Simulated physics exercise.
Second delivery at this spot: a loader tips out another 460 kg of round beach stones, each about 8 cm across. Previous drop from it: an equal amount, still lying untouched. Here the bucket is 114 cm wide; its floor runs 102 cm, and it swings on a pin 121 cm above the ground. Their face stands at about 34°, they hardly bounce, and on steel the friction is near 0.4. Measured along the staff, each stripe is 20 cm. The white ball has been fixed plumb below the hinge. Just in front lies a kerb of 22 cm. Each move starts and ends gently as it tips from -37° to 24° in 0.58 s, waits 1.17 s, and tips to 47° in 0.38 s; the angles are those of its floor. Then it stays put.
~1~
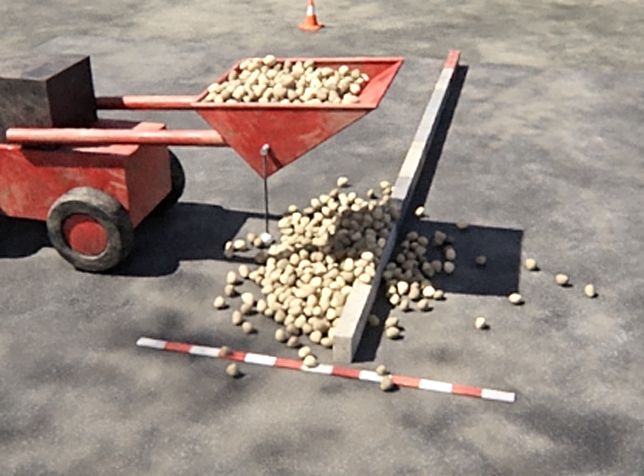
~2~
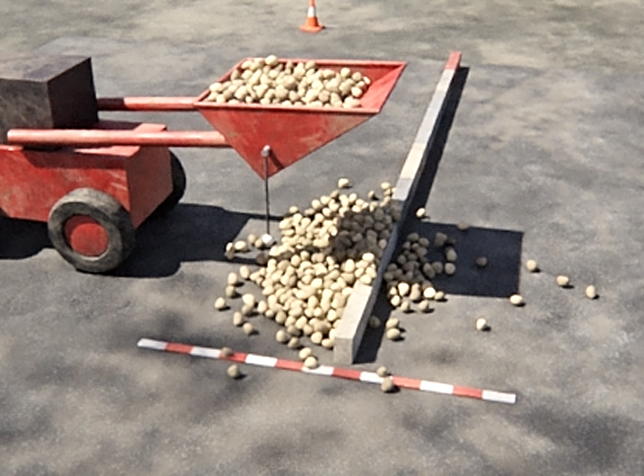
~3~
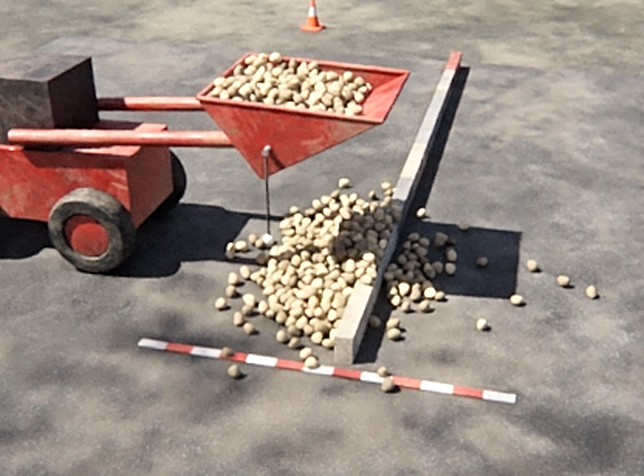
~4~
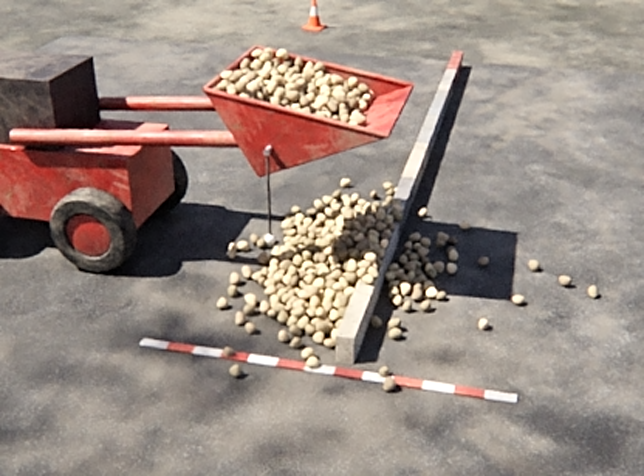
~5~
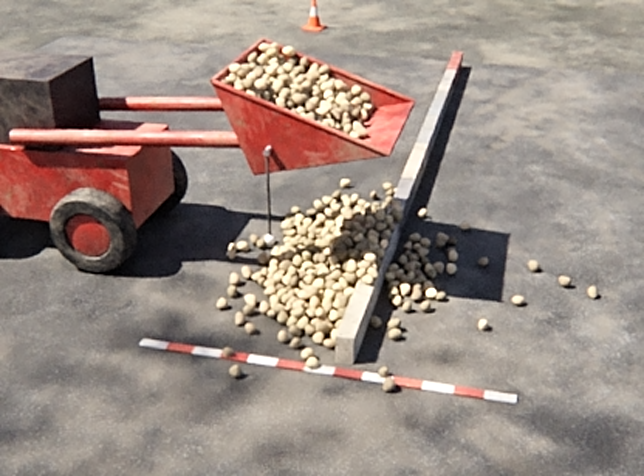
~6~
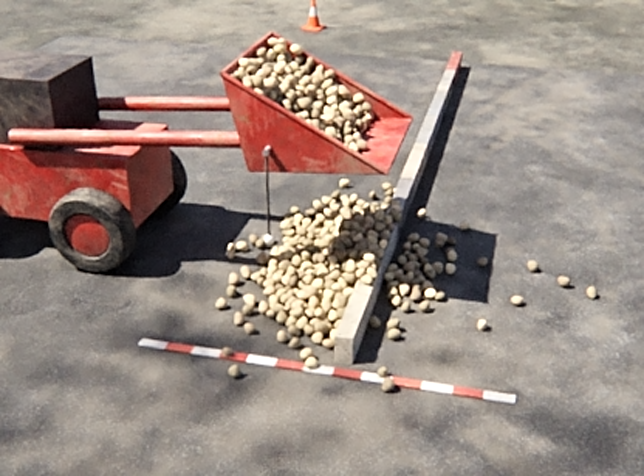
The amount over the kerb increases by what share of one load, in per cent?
By about 100 per cent of a load.
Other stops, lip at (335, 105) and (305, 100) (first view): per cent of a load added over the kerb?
90 %, then 55 %.
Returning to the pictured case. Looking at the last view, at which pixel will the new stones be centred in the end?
They come to rest centred about (459, 271).
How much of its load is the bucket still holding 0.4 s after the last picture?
100 % still inside.
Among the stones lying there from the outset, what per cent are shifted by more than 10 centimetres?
Near 5 per cent, I reckon.
Then, 0.1 s after the last picture the floor is at 14°; in per cent of one load, 100 in the bucket, 91 on this side of the kerb, 9 over the kerb; the foremost stones are at (510, 276).
Then, 0.4 s after the last picture the floor is at 24°; in per cent of one load, 99 in the bucket, 92 on this side of the kerb, 9 over the kerb; the foremost stones are at (510, 276).
Then, 2.3 s after the last picture the floor is at 47°; in per cent of one load, 0 in the bucket, 91 on this side of the kerb, 109 over the kerb; the foremost stones are past the picture's edge.
Then, 5.0 s after the last picture the floor is at 47°; in per cent of one load, 0 in the bucket, 91 on this side of the kerb, 109 over the kerb; the foremost stones are past the picture's edge. Net gain over the kerb, 100.
